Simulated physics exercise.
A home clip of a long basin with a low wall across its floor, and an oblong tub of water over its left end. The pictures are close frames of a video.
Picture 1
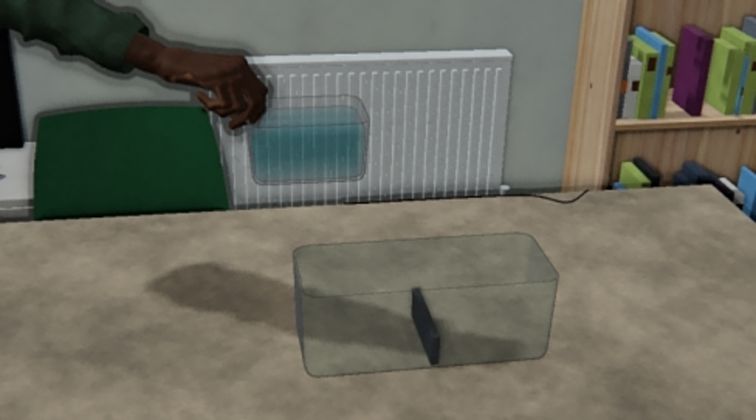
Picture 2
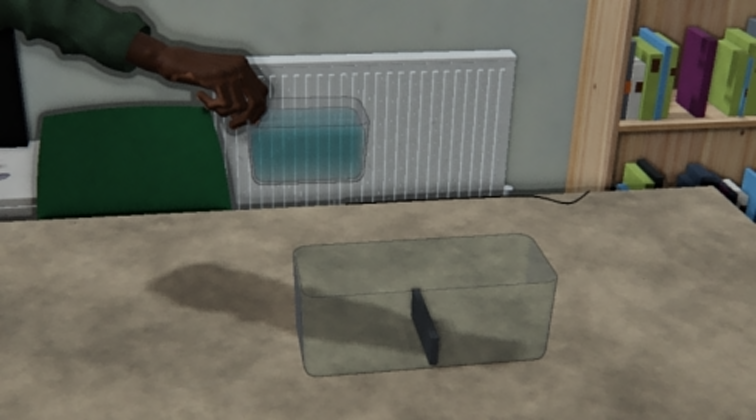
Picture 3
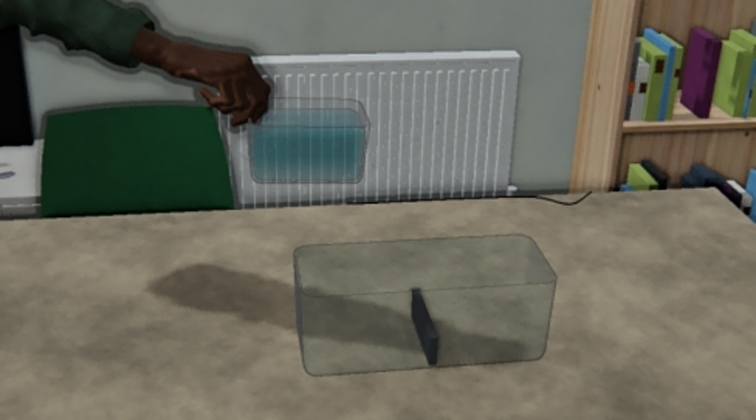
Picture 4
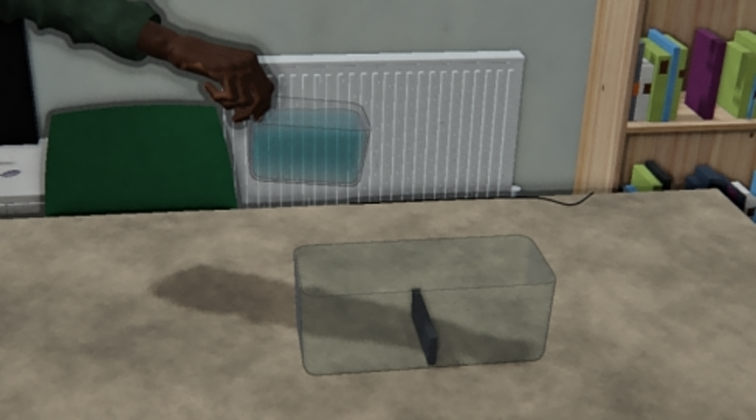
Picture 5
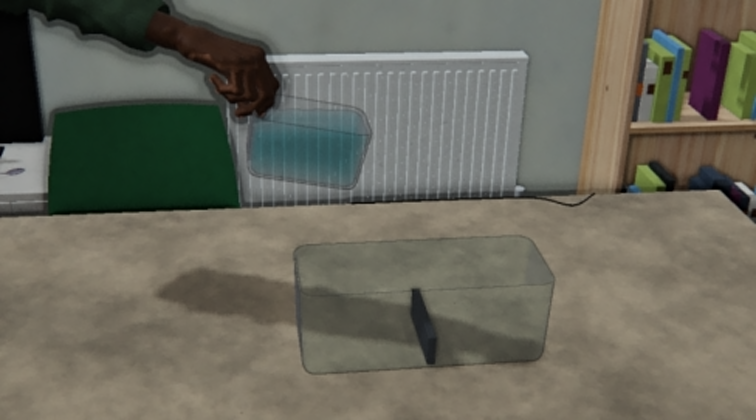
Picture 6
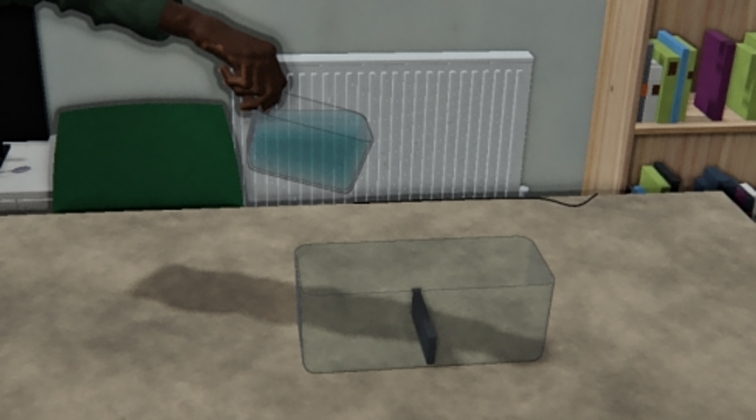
We see a hand holding a clear tub of blue water above the left end of a long, see-through basin with a low dark wall inside; the hand keeps the tub level, then gradually tilts it down to the right.
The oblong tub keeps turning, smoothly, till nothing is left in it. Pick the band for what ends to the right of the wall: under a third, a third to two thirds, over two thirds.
In the end from a third to two thirds is right of the wall.
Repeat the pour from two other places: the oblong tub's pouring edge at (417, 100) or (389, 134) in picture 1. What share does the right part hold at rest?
Roughly 75 per cent, and 65 per cent.
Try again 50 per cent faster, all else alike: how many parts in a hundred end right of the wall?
About 40 per cent.
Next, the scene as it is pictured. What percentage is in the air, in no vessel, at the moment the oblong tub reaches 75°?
Near 40 %.
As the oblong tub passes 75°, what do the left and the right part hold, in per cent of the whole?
Some 5 per cent left and 20 right.
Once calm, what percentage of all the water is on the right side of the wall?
Near 55 %.
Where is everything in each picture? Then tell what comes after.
The first frame shows tilt 0°; pouring edge (364, 110); surface from (248, 122) to (362, 117); the long basin's rim runs from (298, 273) to (545, 256); the wall's top is at (426, 313).
The second frame shows tilt 1°; pouring edge (364, 112); surface from (249, 122) to (361, 118).
The third frame shows tilt 3°; pouring edge (365, 115); surface from (250, 121) to (362, 119).
The fourth frame shows tilt 6°; pouring edge (366, 119); surface from (253, 121) to (363, 120).
The fifth frame shows tilt 11°; pouring edge (367, 124); surface from (253, 122) to (366, 121).
The sixth frame shows tilt 17°; pouring edge (369, 130); surface from (254, 123) to (370, 124); 1 per cent is over the edge.
A moment on, the oblong tub is tipped on its side and 34 per cent is still to pour, 5 is left of the wall and 19 right of it.
Next, the oblong tub is tipped right over and 4 per cent is still to pour, 33 is left of the wall and 52 right of it.
Then the oblong tub is tipped right over and 0 per cent is still to pour, 42 is left of the wall and 53 right of it.
Later the oblong tub is tipped right over and 0 per cent is still to pour, 42 is left of the wall and 53 right of it.
Finally, 42 per cent lies left of the wall, 53 right of it and 5 outside.
